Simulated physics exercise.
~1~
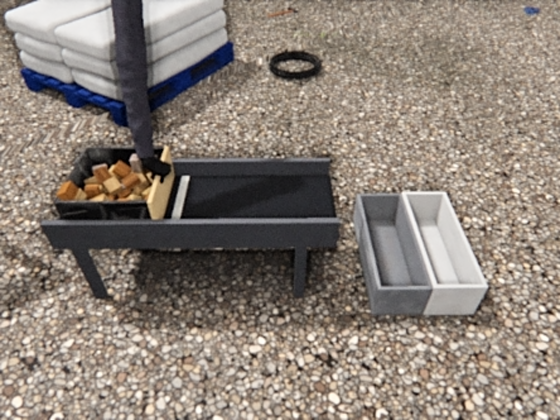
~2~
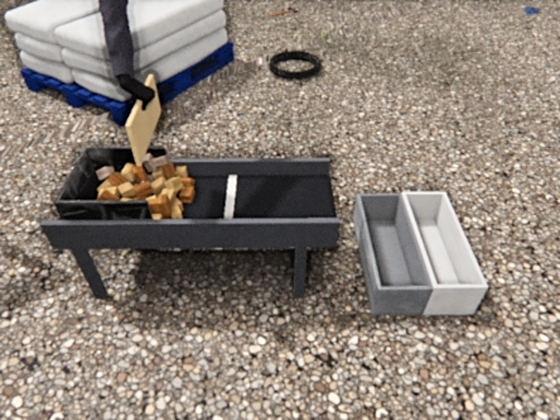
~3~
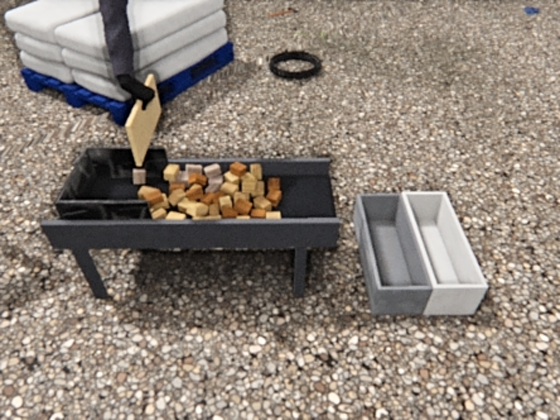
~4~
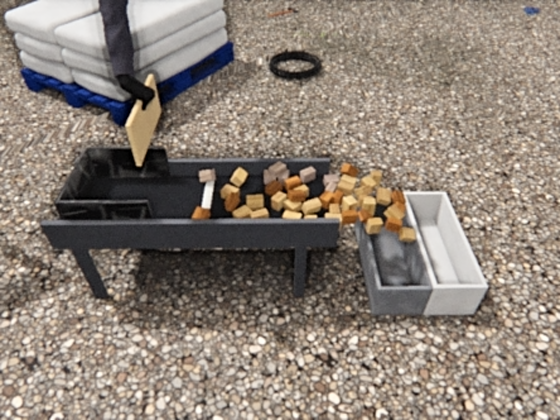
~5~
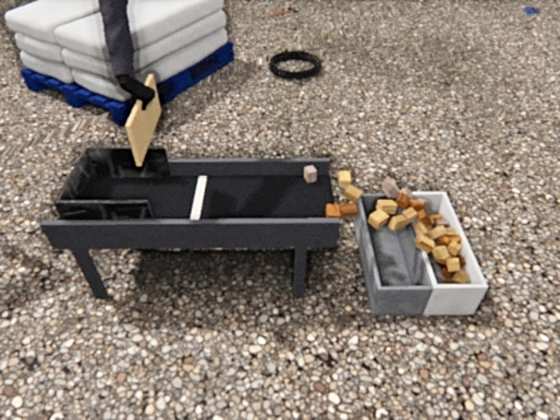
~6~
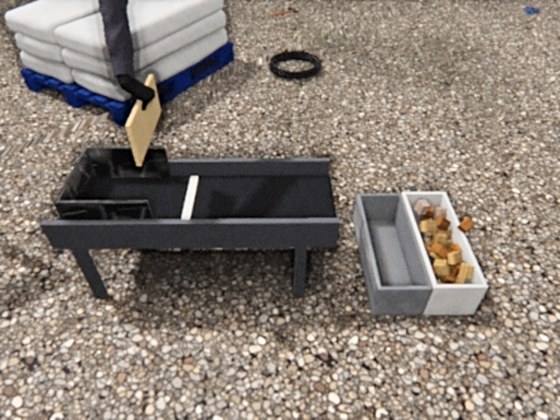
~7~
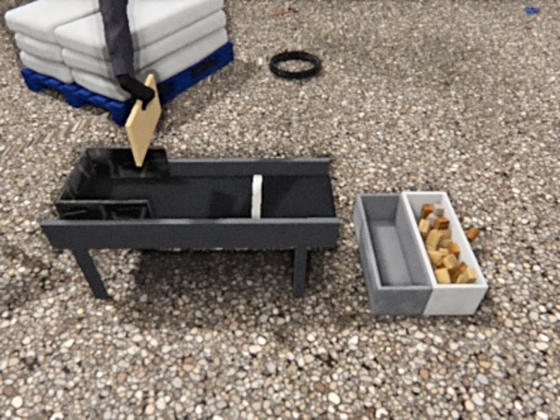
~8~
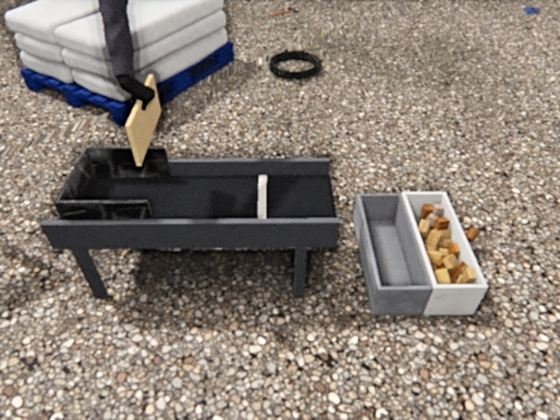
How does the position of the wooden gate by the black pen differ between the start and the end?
At the start the gate stands down at the right side of the black pen, closing it off from the belt. At the end it is held up above the pen by the dark arm, still upright.
